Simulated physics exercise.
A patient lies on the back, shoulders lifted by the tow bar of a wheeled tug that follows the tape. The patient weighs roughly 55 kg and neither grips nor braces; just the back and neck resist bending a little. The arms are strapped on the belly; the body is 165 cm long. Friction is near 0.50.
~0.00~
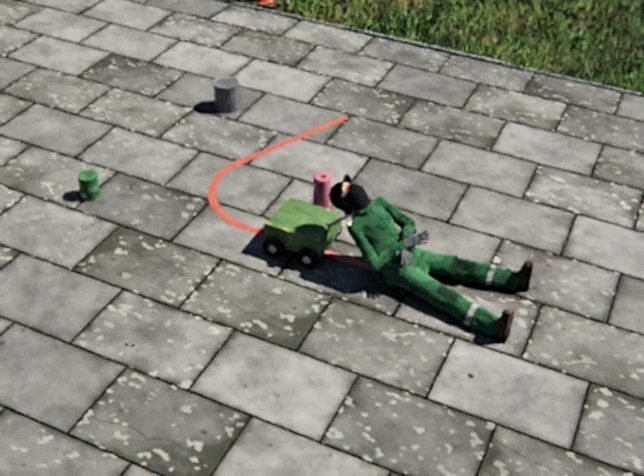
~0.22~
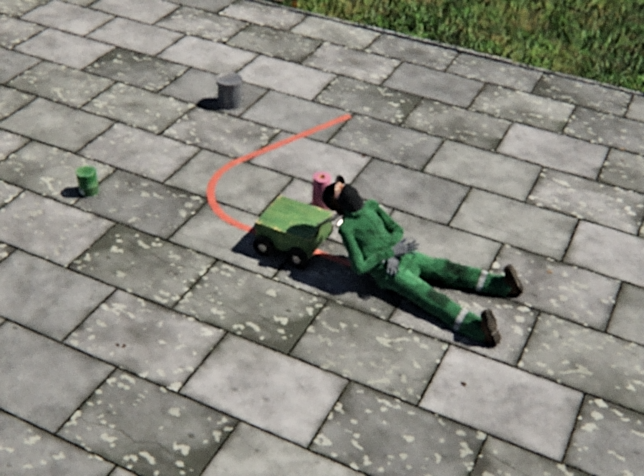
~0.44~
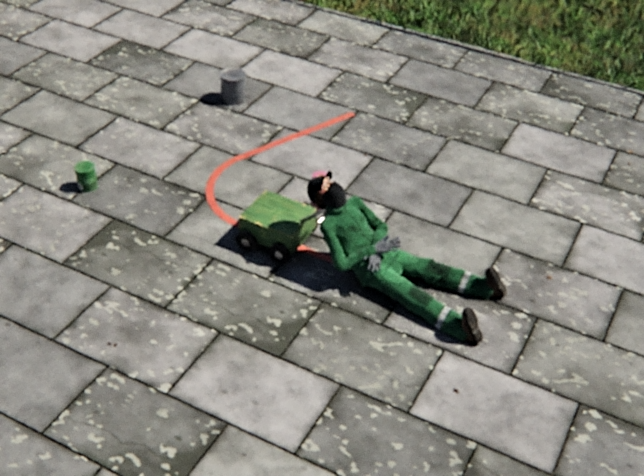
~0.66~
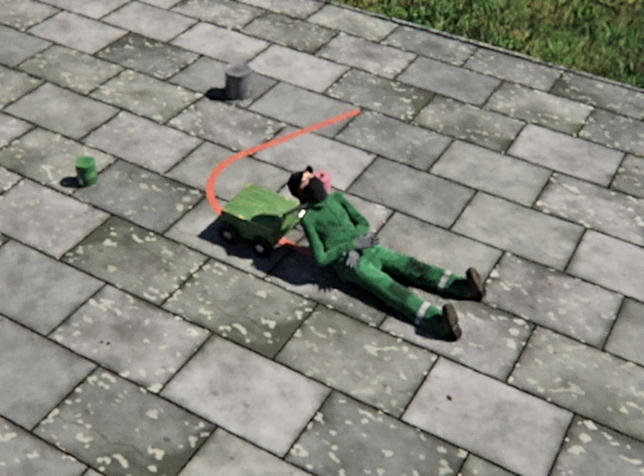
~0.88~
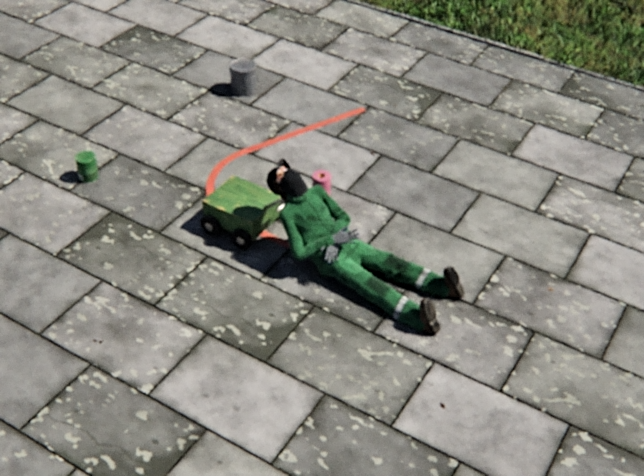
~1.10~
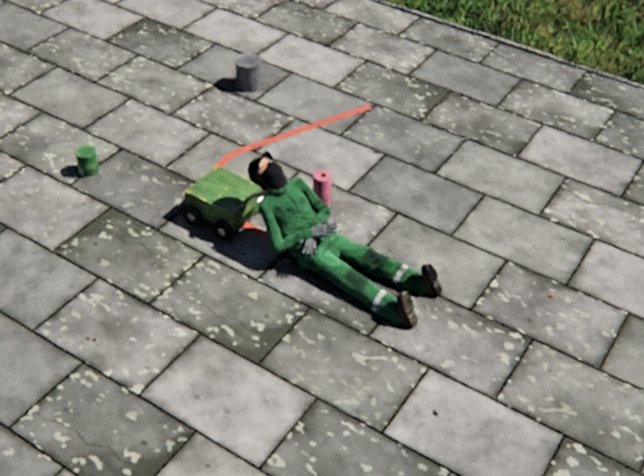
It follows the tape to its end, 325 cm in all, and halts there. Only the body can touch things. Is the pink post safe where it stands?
This time the pink post remains in place.
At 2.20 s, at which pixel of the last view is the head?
Near (196, 128).
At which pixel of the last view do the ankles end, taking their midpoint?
At about (282, 160).
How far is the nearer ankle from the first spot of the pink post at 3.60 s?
About 40 cm.
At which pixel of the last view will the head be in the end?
Near (384, 48).
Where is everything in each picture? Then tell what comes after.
The first picture shows pink post (322, 192), grey bucket (227, 95), end of the tape (342, 119).
The second picture shows pink post (321, 193), grey bucket (230, 91); tow bar 5 cm along the tape.
The third picture shows pink post (320, 192), grey bucket (233, 87); tow bar 16 cm along the tape.
The fourth picture shows pink post (321, 191), grey bucket (238, 82); tow bar 30 cm along the tape.
The fifth picture shows pink post (321, 191), grey bucket (243, 78); tow bar 45 cm along the tape.
The sixth picture shows pink post (322, 191), grey bucket (248, 73), end of the tape (366, 108); tow bar 60 cm along the tape.
After 2.20 s the pink post is where it stood, near (322, 191) in the last picture's view; the grey bucket where it stood; the nearer ankle is 55 cm from that spot.
After 2.90 s the pink post is where it stood, near (322, 191) in the last picture's view; the nearer ankle is 41 cm from that spot.
After 3.60 s the pink post is where it stood, near (322, 191) in the last picture's view; the grey bucket where it stood; the nearer ankle is 38 cm from that spot.
After 4.30 s the pink post is where it stood, near (322, 191) in the last picture's view; the grey bucket where it stood; the nearer ankle is 34 cm from that spot.
By 5.1 s, pink post stays put; grey bucket stays put; green can stays put.
